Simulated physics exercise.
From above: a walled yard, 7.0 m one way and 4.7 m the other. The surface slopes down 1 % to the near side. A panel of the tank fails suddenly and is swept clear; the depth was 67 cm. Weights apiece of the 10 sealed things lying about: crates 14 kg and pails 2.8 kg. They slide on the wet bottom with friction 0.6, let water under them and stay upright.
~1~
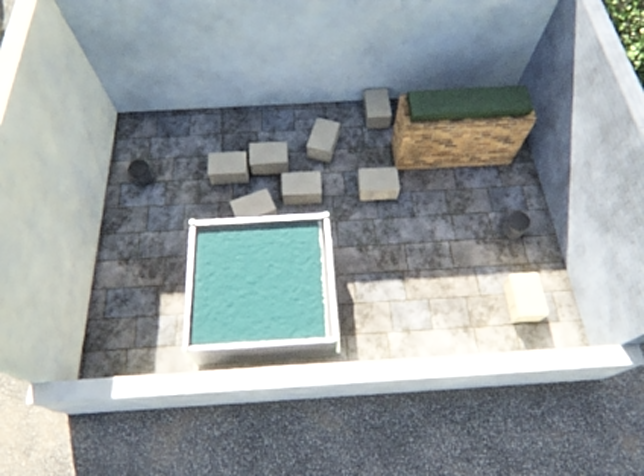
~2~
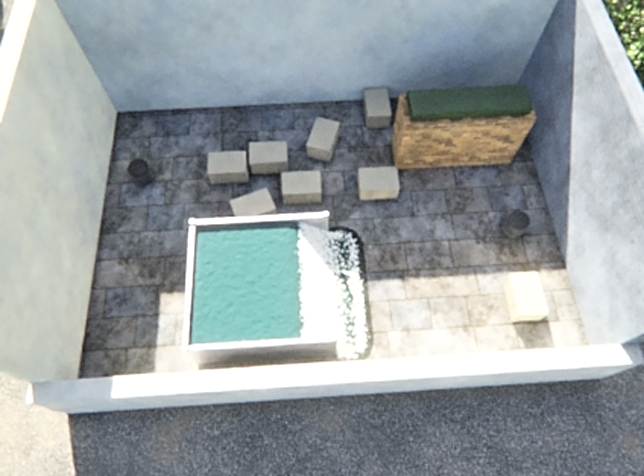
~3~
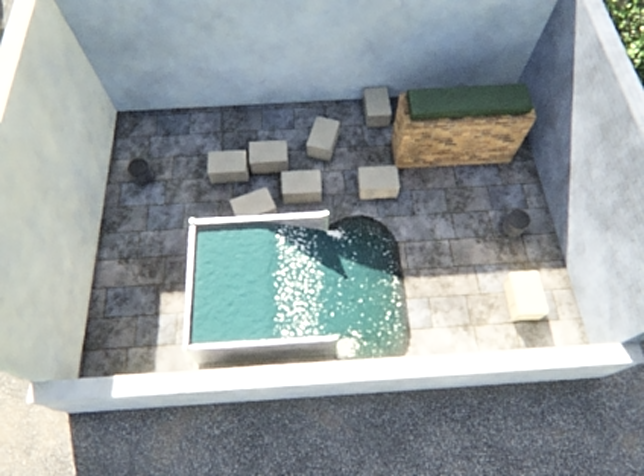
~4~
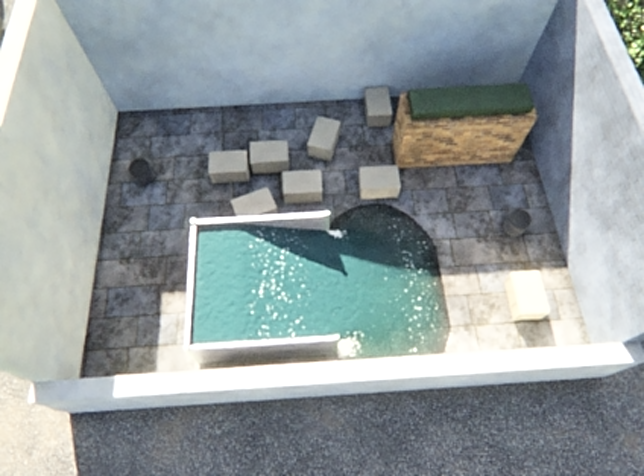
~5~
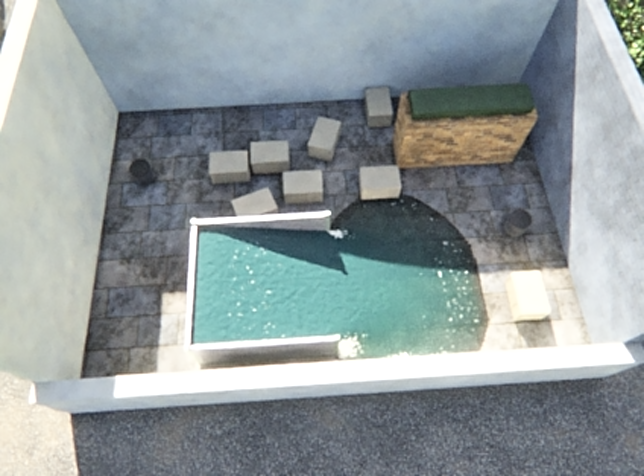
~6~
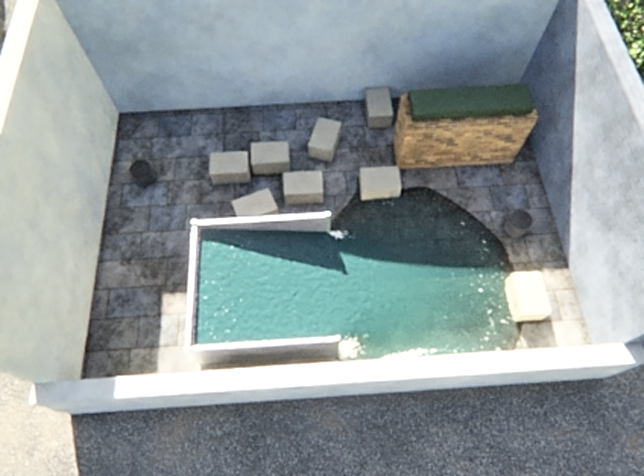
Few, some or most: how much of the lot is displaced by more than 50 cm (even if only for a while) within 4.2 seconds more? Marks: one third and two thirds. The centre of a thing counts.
Share: Between one and two thirds.
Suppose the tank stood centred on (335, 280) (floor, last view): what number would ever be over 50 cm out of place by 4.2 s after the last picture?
In that case 6 of them.
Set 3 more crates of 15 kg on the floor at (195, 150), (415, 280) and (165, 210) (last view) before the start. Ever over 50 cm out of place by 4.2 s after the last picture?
In turn: Short of it, past it, under.
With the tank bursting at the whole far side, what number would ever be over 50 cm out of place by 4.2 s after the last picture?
Then 9.
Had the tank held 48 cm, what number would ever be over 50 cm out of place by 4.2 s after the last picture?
Then 3.
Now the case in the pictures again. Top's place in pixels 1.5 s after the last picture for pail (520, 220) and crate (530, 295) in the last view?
Near (549, 168) and (569, 253).
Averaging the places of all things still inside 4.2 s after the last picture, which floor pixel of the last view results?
Near (283, 164).
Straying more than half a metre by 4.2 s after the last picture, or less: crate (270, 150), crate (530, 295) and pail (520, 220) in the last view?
In turn: Under, past it, more.
Then, 0.4 s after the last picture 0 of 10 are over 50 cm from their spots; 0 afloat.
Then, 1.5 s after the last picture 2 of 10 are over 50 cm from their spots; 2 afloat.
Then, 2.8 s after the last picture 2 of 10 are over 50 cm from their spots; 2 afloat.
Then, 4.2 s after the last picture 6 of 10 are over 50 cm from their spots, and 6 have been at some point; 4 afloat.
